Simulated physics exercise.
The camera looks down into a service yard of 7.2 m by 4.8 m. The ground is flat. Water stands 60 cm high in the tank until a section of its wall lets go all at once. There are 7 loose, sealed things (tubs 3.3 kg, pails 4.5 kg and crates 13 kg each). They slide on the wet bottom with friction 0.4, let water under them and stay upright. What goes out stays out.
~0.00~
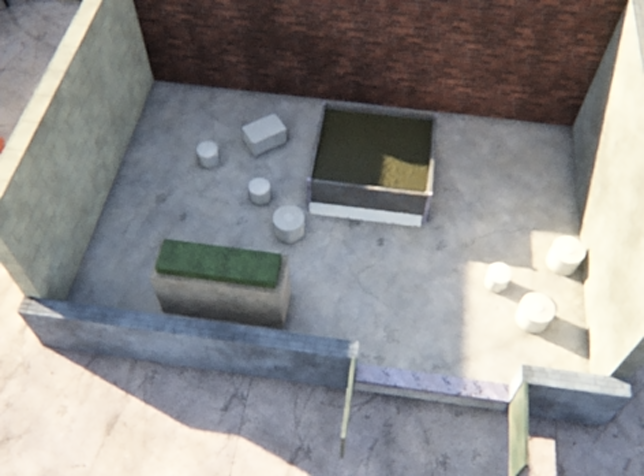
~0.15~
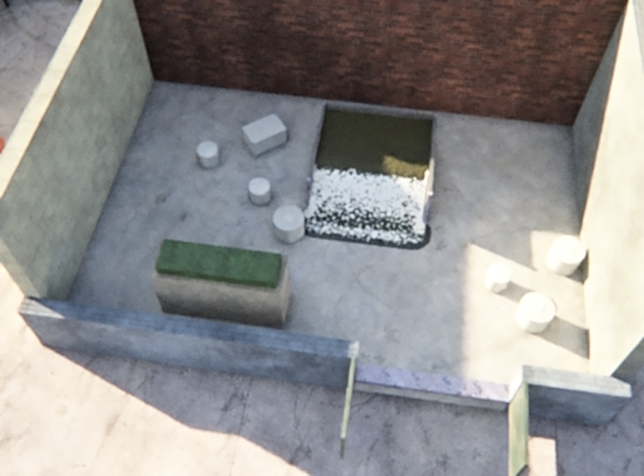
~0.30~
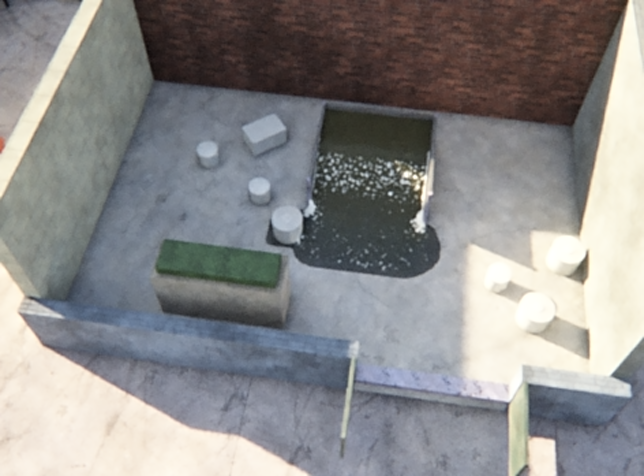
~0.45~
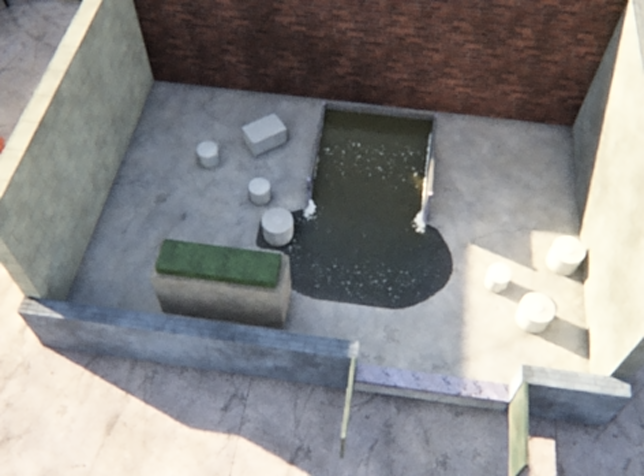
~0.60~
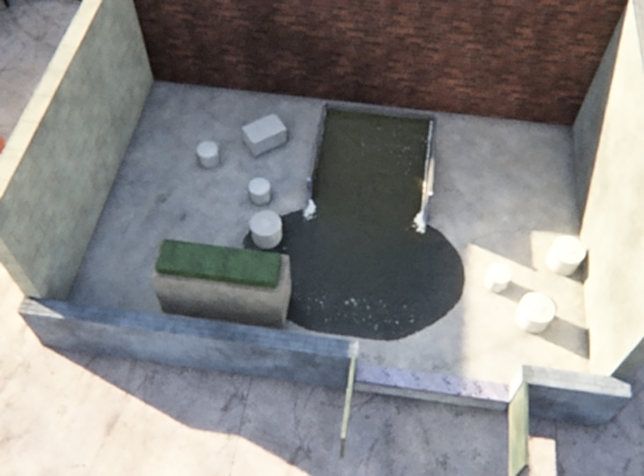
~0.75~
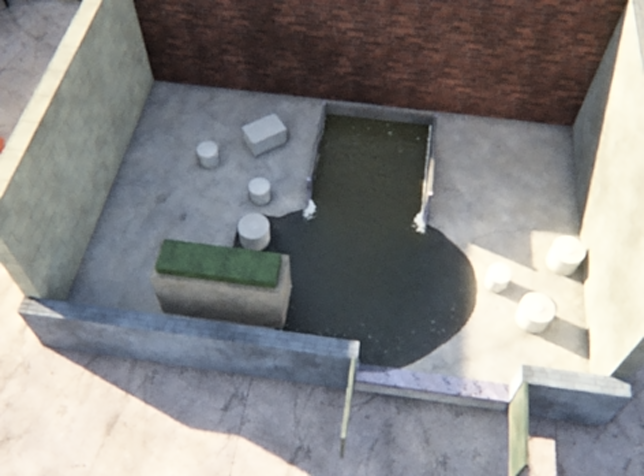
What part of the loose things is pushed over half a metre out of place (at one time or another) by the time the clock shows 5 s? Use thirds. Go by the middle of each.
That comes to under a third.
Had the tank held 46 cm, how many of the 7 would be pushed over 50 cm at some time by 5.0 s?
In that case 1 of them.
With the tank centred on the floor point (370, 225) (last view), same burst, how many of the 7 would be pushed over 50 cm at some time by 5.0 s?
In that case 2 of them.
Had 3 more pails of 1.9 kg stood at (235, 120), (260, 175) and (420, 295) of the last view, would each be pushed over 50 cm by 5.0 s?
In turn: Short of it, short of it, more.
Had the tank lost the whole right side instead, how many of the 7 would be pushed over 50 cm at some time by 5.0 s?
In that case 3 of them.
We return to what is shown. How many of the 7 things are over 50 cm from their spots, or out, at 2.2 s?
By then 1.
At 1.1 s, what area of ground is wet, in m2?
Roughly 11.0 m2.
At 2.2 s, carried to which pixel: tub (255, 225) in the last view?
Near (184, 213).
After 1.1 s 1 of 7 are over 50 cm from their spots; 0 afloat.
After 2.2 s 1 of 7 are over 50 cm from their spots; 0 afloat.
After 3.5 s 1 of 7 are over 50 cm from their spots; 0 afloat.
After 5.0 s 1 of 7 are over 50 cm from their spots, and 1 have been at some point; 2 afloat.
